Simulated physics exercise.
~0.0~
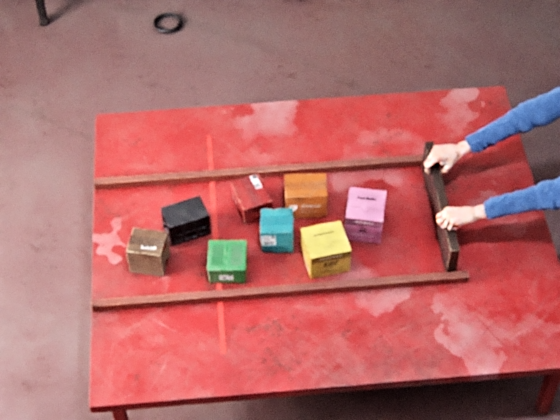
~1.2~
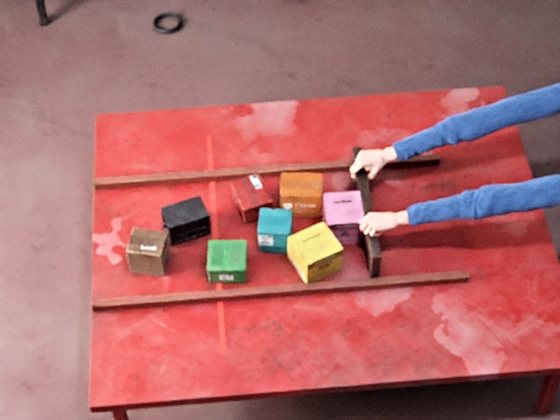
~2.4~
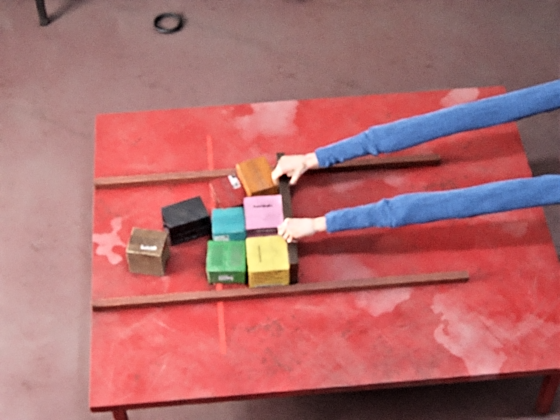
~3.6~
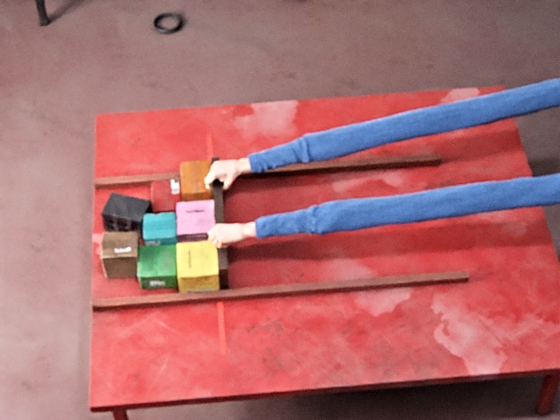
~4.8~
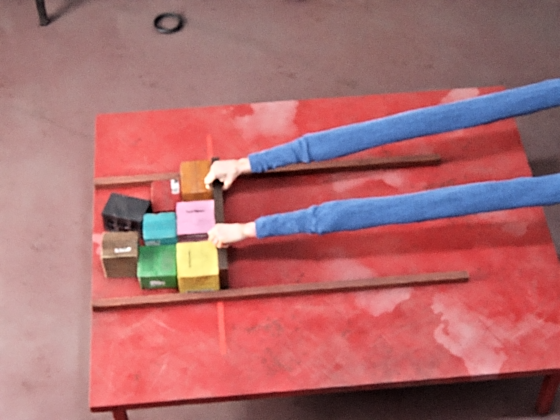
Two hands slide a plank leftward, bunching colorful boxes together on a red table without any falling.
